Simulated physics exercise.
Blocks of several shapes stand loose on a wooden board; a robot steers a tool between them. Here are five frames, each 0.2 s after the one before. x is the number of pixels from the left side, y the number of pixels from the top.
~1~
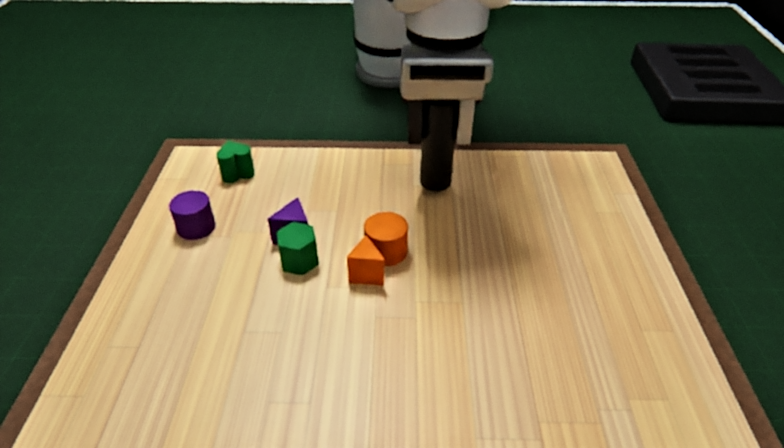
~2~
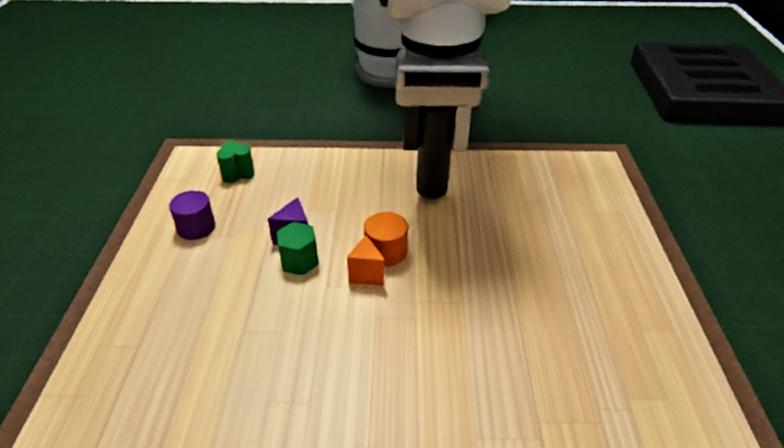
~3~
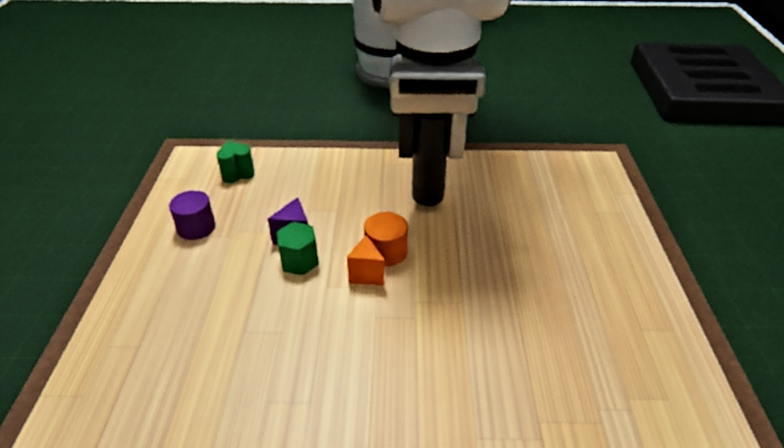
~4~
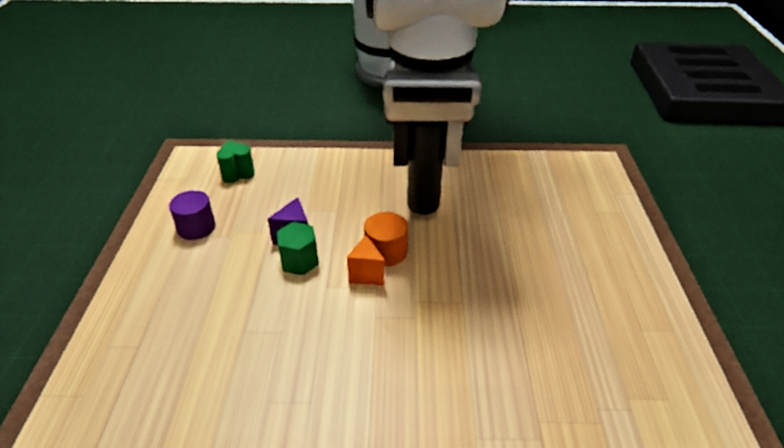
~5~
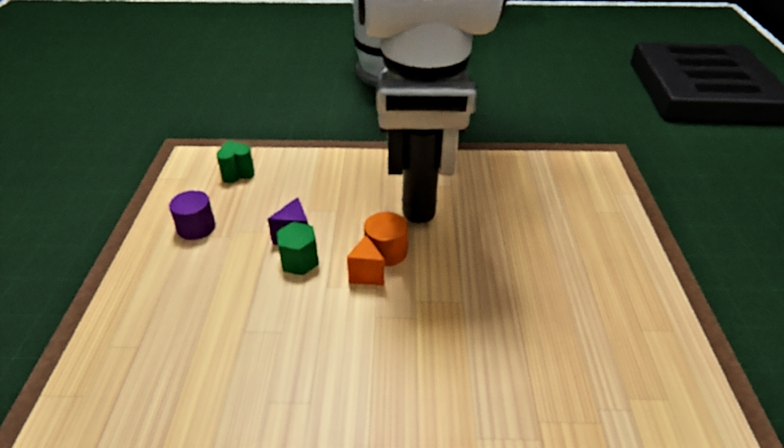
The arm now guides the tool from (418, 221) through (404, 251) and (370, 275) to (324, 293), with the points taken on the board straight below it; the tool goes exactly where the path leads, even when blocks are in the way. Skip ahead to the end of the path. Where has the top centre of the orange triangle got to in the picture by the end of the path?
Close to (312, 290).
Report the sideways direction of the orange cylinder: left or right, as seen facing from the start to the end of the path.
Right-hand side.
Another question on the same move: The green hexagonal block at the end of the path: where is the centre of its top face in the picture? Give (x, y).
I'd place it at (276, 232), taking the centre of its top.
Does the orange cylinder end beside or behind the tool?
In short: No.
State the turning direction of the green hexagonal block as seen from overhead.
Looking down, my answer is that the green hexagonal block rotates clockwise.
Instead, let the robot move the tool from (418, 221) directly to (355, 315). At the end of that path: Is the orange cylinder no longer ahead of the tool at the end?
Yes, that is how it ends up.
The first path, step by step. One third of the way, tool at (404, 243); orange triangle at (350, 260), turned 50° anticlockwise; orange cylinder at (368, 238).
Two thirds of the way, tool at (369, 267); orange triangle at (326, 278), turned 65° anticlockwise; orange cylinder at (326, 252).
At the end, tool at (323, 285); purple triangle in place; green hexagonal block at (276, 232), turned 35° clockwise; orange triangle at (312, 290), turned 60° anticlockwise; orange cylinder at (279, 261).
